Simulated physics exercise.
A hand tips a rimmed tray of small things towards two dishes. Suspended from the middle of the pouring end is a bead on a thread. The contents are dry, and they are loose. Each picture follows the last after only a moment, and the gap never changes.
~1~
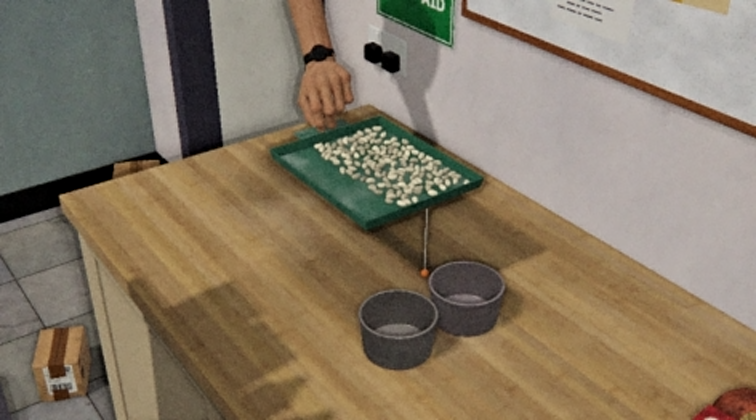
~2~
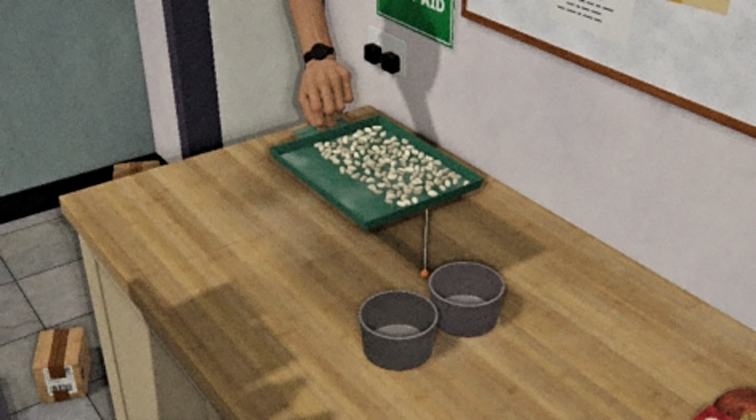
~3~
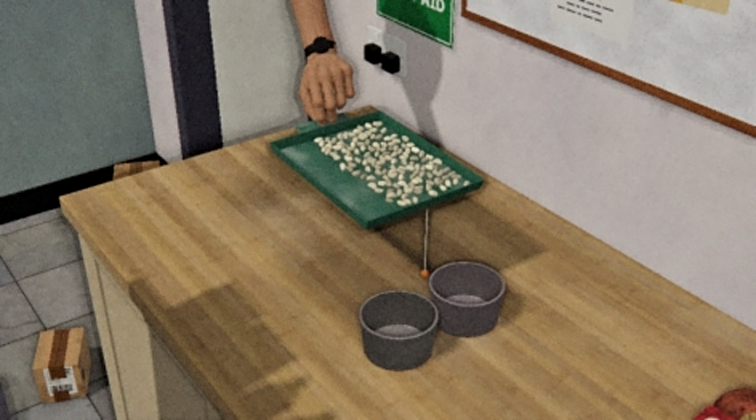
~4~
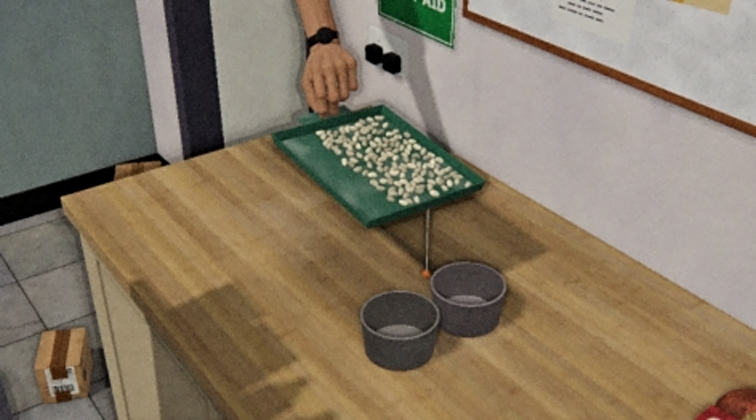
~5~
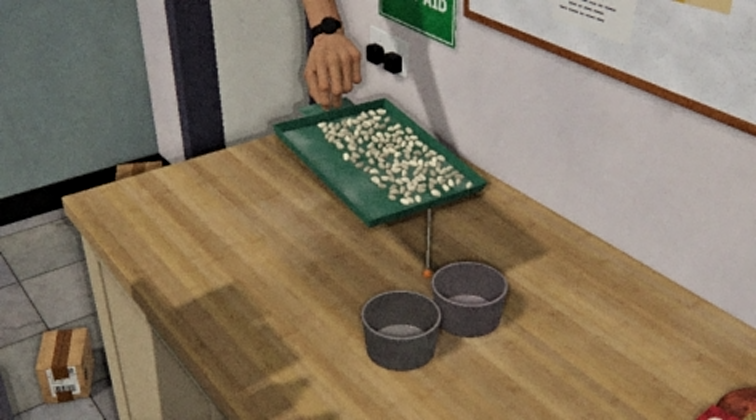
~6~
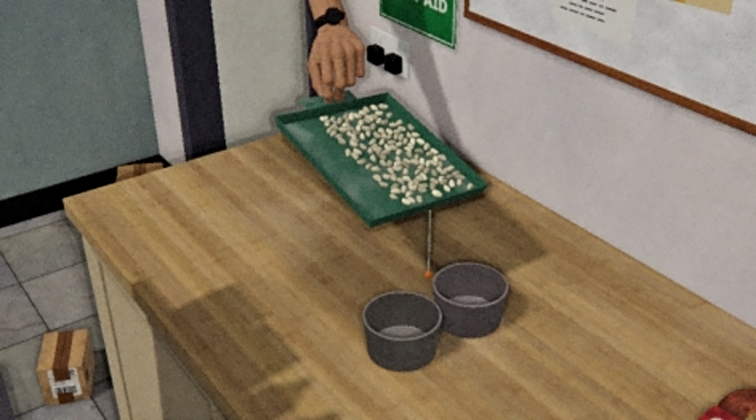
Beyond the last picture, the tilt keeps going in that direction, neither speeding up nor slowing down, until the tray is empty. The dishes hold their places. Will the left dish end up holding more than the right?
Short answer, the right dish, that's where more goes.
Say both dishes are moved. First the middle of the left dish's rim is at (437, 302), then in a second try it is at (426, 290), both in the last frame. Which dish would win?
Try 1: The right-side dish; try 2: The right-side dish.
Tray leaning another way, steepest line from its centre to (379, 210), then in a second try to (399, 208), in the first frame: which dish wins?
Results - the dish on the left side first, the dish on the left side second.
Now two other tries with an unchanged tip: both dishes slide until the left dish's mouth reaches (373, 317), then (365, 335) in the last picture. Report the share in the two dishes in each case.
Some 30 percent, followed by some 20 percent.
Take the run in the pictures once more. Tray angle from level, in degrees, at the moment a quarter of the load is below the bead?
It's turned some 105 degrees by then.
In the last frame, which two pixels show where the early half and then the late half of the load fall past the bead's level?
First close to (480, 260), next close to (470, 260).
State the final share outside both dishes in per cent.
Roughly 40 in a hundred.
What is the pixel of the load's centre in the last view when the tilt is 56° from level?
In the last view, the load is centred near (444, 162).
Shortly afterwards, tray tipped steeply; all but a few on the tray; only a few in the air.
Next, tray tipped right over; all but a few on the tray; only a few in the right dish; only a few outside both; only a few in the air.
Some moments later, tray tipped past a quarter turn; only a few in the left dish; near two thirds in the right dish; near a third outside both.
In the end, tray tipped past a quarter turn; only a few in the left dish; near two thirds in the right dish; near a third outside both.
